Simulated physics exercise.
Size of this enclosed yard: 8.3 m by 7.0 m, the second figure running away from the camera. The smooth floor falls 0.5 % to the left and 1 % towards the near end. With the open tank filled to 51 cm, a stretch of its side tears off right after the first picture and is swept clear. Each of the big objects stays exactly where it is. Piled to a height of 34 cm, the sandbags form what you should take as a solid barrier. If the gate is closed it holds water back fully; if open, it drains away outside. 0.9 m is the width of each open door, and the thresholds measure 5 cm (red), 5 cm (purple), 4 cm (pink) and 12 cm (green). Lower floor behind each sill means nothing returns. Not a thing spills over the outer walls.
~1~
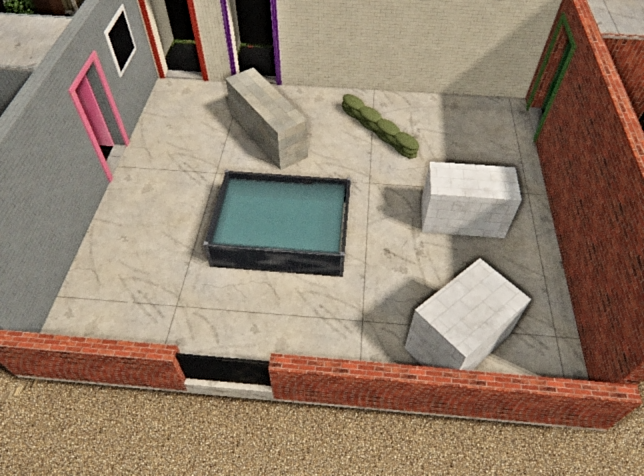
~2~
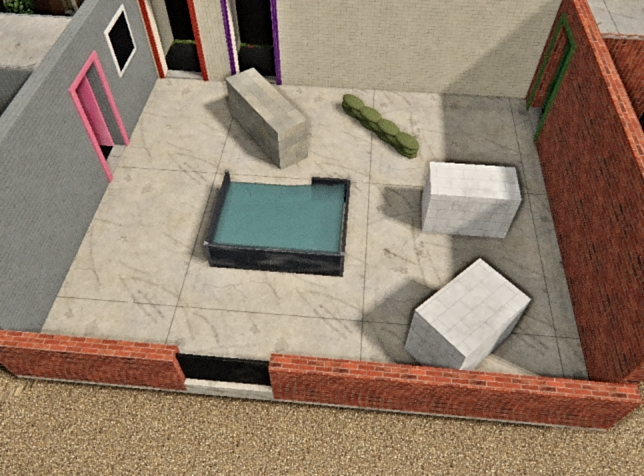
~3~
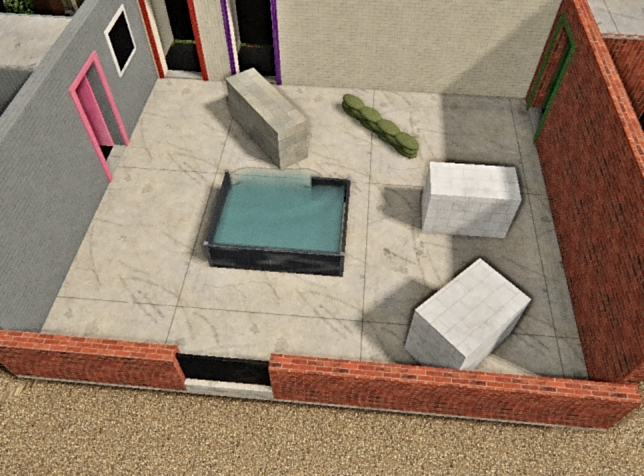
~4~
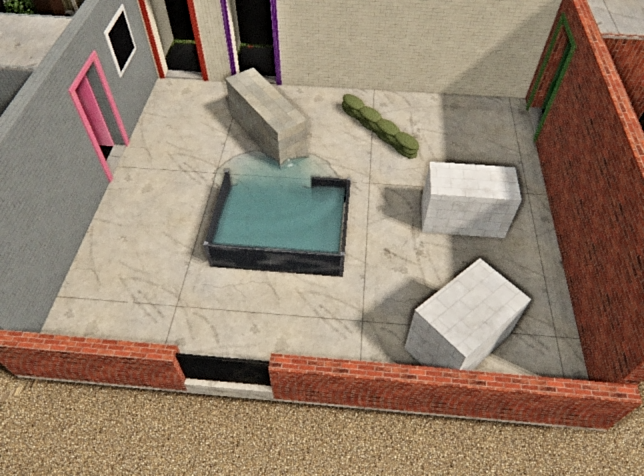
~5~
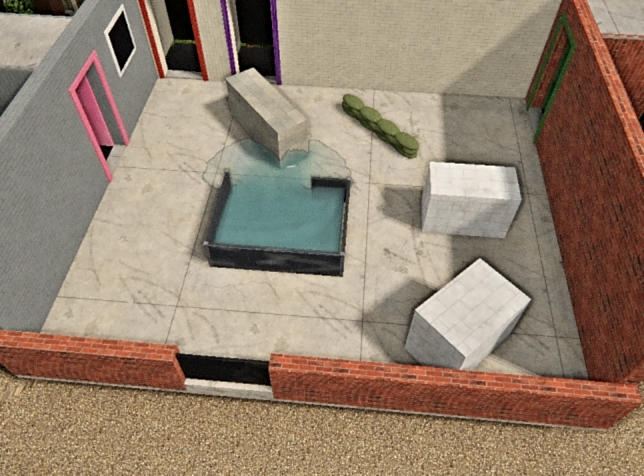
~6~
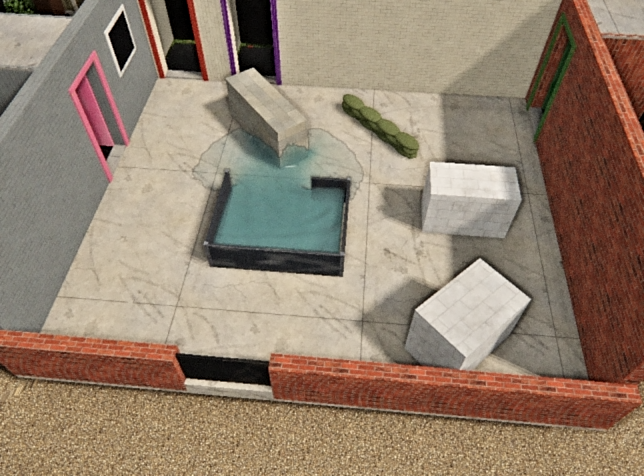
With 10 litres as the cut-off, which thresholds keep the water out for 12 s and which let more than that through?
Over 12 s: The red door lets too much through; the purple door lets too much through; the pink door lets too much through; the green door holds it off.
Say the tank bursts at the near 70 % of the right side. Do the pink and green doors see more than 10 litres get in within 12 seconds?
Pink door doesn't reach it, green door doesn't reach it.
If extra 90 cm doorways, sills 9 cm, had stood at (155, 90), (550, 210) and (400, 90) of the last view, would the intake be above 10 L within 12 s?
So, in the order given, it's beyond the mark, then shy of the mark, then shy of the mark.
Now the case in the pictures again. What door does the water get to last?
Answer: The green door.
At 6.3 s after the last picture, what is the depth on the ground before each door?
Depth readings (cm): Red = 7; purple = 7; pink = 9; green = 1.
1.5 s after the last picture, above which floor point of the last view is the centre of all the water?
Near (265, 181).
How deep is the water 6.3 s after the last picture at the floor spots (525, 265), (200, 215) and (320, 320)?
Spot one 1 cm, spot two 0 cm, spot three 1 cm.
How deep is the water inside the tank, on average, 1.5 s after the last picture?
22 cm.
Then, 0.7 s after the last picture water covers 15 % of the floor and is deepest (36 cm) near (281, 173); red door not reached, purple door not reached, pink door not reached, green door not reached.
Then, 1.5 s after the last picture water covers 25 % of the floor and is deepest (33 cm) near (158, 80); red door 10 cm at the sill, 2 L in, purple door not reached, pink door not reached, green door not reached.
Then, 2.8 s after the last picture water covers 35 % of the floor and is deepest (20 cm) near (156, 85); red door 17 cm at the sill, 77 L in, purple door 3 cm at the sill, 0 L in, pink door 11 cm at the sill, 22 L in, green door not reached.
Then, 6.3 s after the last picture water covers 50 % of the floor and is deepest (10 cm) near (114, 176); red door 7 cm at the sill, 162 L in, purple door 7 cm at the sill, 16 L in, pink door 9 cm at the sill, 71 L in, green door 1 cm at the sill, 0 L in.
Then, 11.3 s after the last picture water covers 80 % of the floor and is deepest (8 cm) near (31, 355); red door 3 cm at the sill, 166 L in, purple door 2 cm at the sill, 19 L in, pink door 5 cm at the sill, 106 L in, green door 1 cm at the sill, 0 L in.
